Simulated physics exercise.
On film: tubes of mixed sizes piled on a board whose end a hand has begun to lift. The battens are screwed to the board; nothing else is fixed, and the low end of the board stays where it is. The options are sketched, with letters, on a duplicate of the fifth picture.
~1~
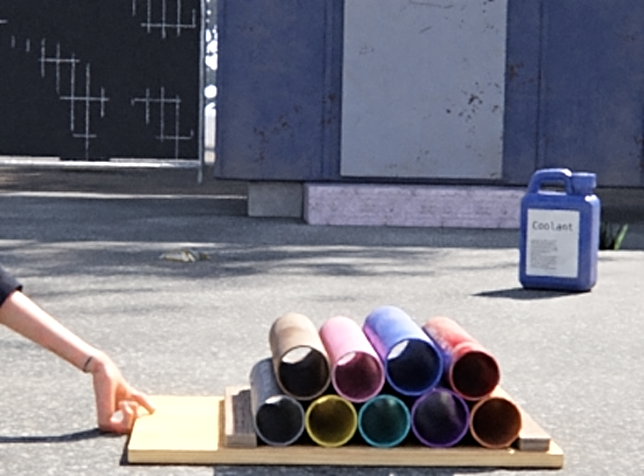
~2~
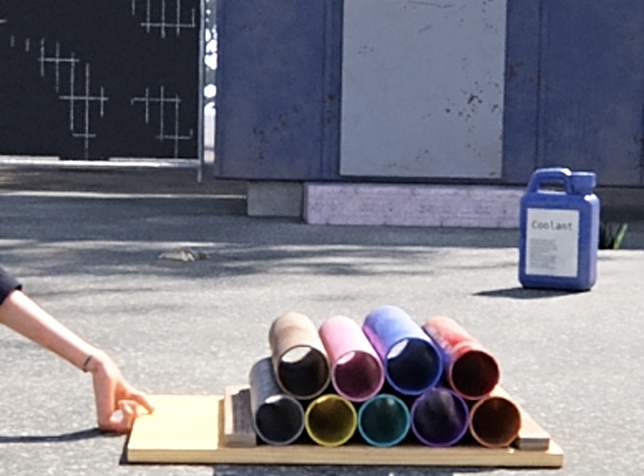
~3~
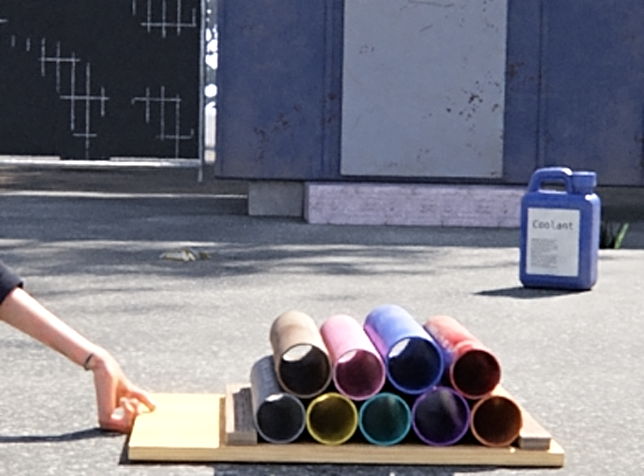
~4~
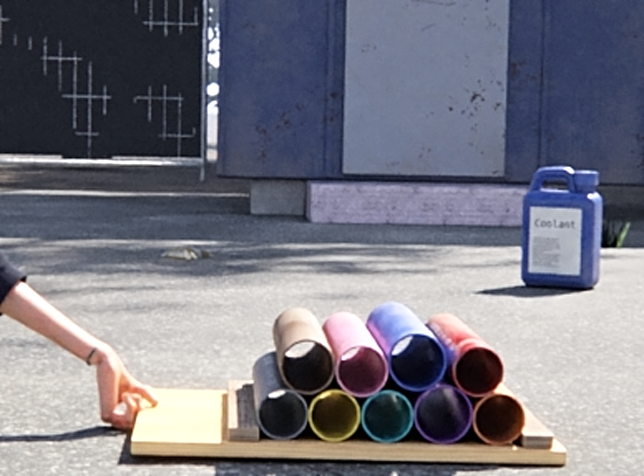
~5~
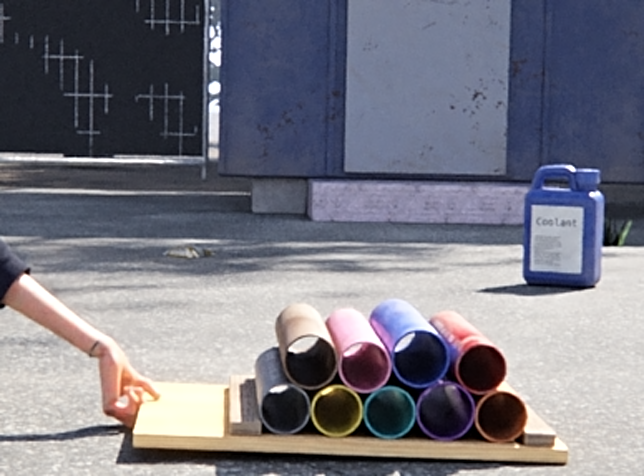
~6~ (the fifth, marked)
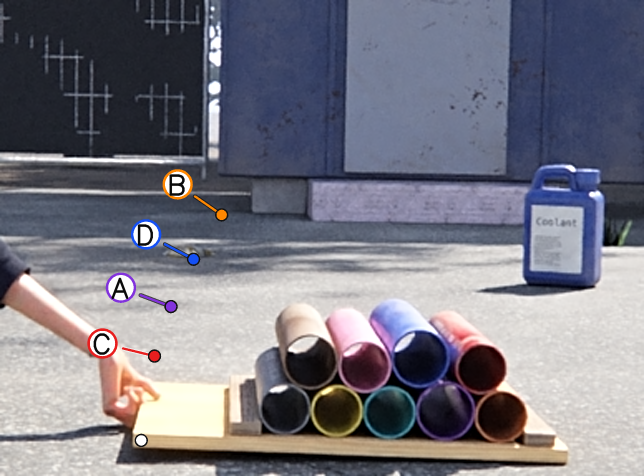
A hand slowly lifting the left end of a wooden board stacked with colourful tubes, a blue coolant jug standing behind.
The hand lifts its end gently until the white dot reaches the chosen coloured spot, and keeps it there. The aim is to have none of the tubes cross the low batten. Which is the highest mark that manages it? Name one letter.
Lift it to A and no more.
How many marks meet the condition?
Two of the four.
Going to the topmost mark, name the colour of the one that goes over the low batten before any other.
First is the red one.
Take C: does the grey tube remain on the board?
Yes, with C.
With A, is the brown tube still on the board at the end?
Yes, with A.
On the copy, A at (171, 306); B at (222, 215); C at (154, 356); D at (193, 259); the white dot at (141, 440).
On A. First, board at 14°.
Then, board at 20°.
Finally, board at 20°, none over the low batten.
By contrast, B four over the low batten (pink, blue, brown, red); C none over the low batten; D four over the low batten (pink, blue, brown, red).
